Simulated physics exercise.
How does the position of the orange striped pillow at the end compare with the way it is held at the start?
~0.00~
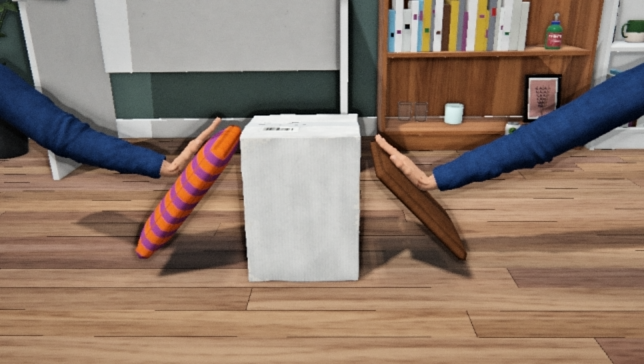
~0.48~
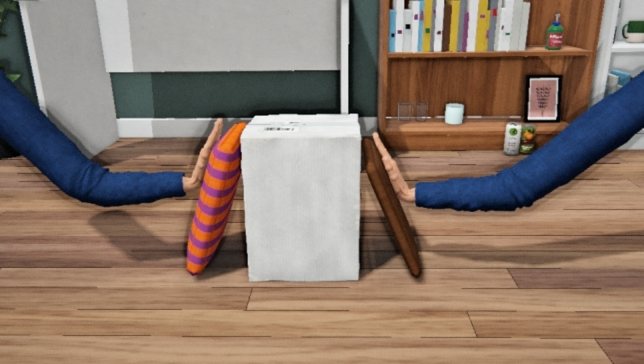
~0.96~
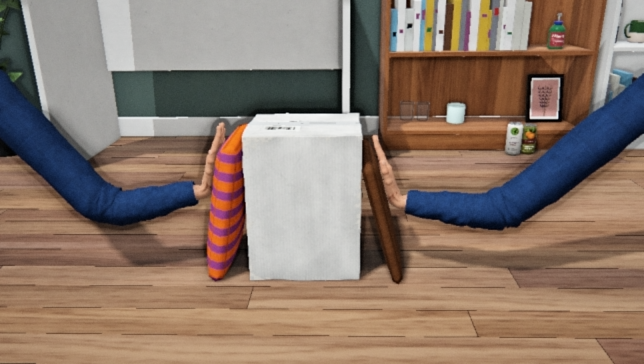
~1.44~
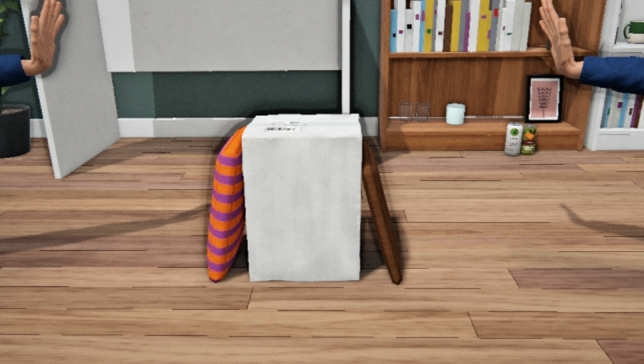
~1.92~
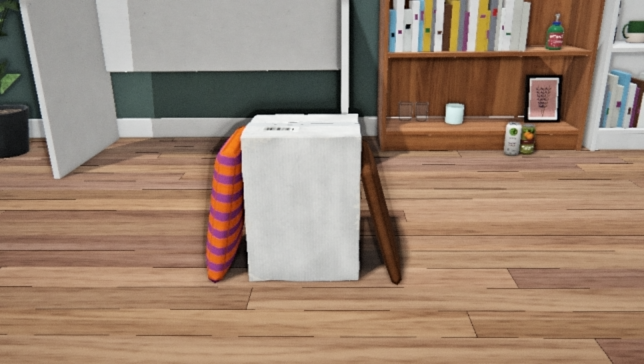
At the start the pillow slants widely with its lower end far out to the left of the white box. By the end it has moved to the right and stands much more upright, leaning against the left side of the box on its own.
